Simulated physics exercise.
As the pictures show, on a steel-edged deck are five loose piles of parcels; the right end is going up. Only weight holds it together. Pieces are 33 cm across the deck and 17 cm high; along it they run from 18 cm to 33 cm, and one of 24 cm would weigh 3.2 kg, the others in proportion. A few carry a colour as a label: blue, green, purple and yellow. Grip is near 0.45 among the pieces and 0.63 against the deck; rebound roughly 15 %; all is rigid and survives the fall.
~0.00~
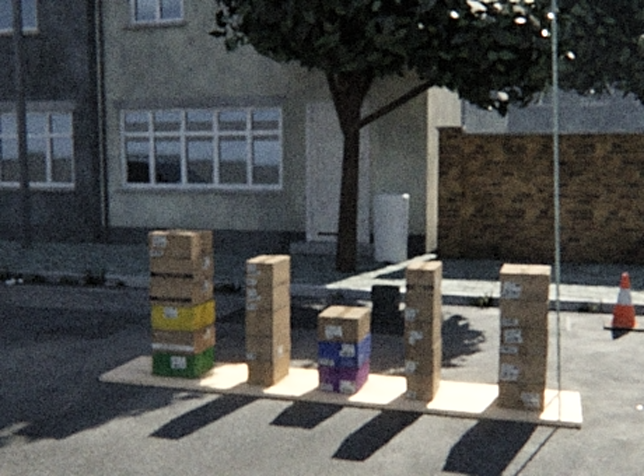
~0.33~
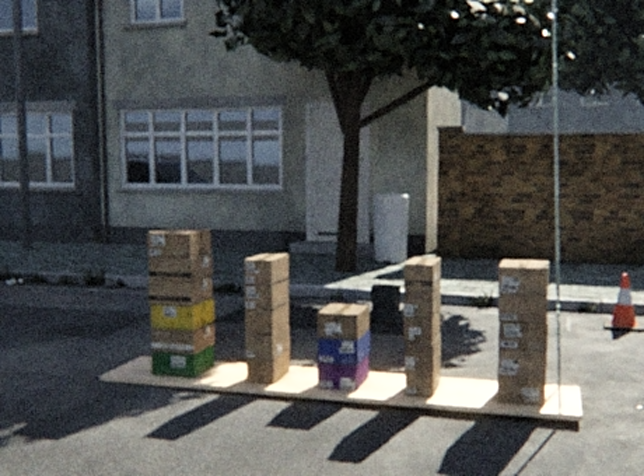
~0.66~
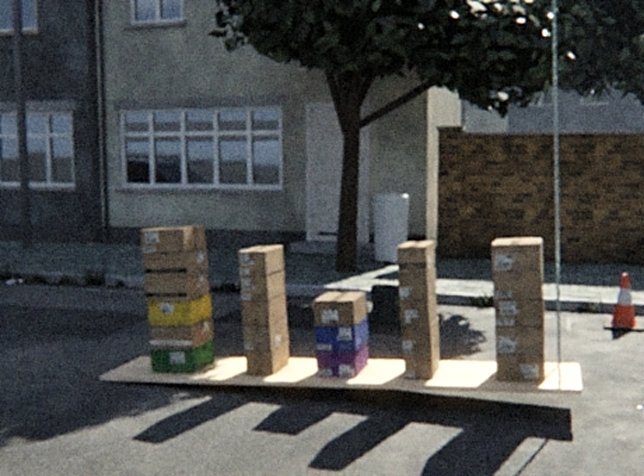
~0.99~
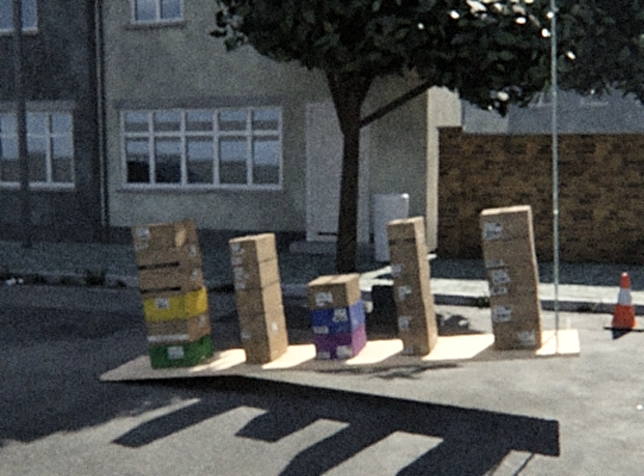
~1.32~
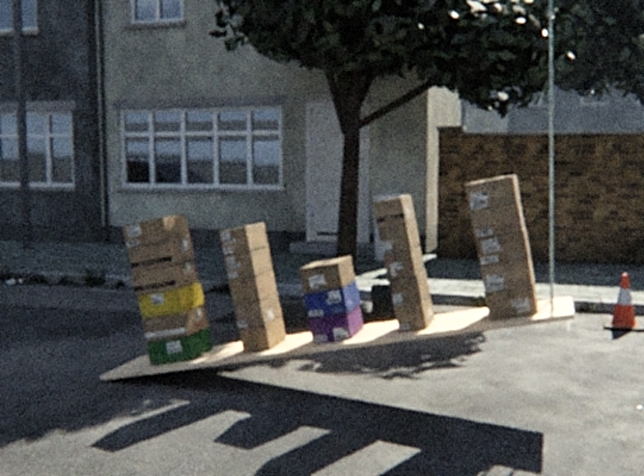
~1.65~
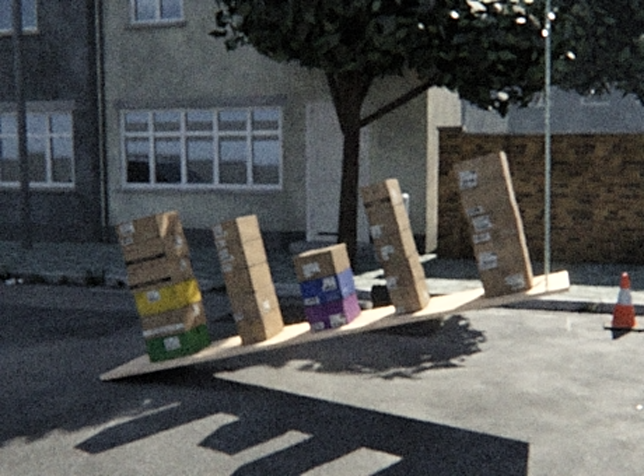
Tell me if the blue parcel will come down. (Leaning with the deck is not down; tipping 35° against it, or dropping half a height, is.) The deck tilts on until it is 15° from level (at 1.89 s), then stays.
It comes down.
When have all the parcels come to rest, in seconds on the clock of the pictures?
At about 3.5 s.
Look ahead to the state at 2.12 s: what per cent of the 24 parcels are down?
At that moment 0 per cent.
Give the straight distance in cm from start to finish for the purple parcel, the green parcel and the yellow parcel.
Purple 40, green 20, yellow 90.
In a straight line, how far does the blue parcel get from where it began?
Some 55 cm.
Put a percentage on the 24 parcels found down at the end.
About 70 per cent.
After 2.12 s, slope 15°; none of the 24 parcels down, 10 disturbed; blue parcel unmoved.
After 2.56 s, slope 15°; 10 of the 24 parcels down; blue parcel 17° from how it stood; yellow parcel 6° from how it stood.
After 3.10 s, slope 15°; 17 of the 24 parcels down; blue parcel on its side; yellow parcel on its side.
In the end (3.8 s), slope 15°; 17 of the 24 parcels down; blue parcel on its side; yellow parcel upside down; green parcel 12° from how it stood. From the last view, middles, blue parcel near (275, 310), yellow parcel near (76, 343).
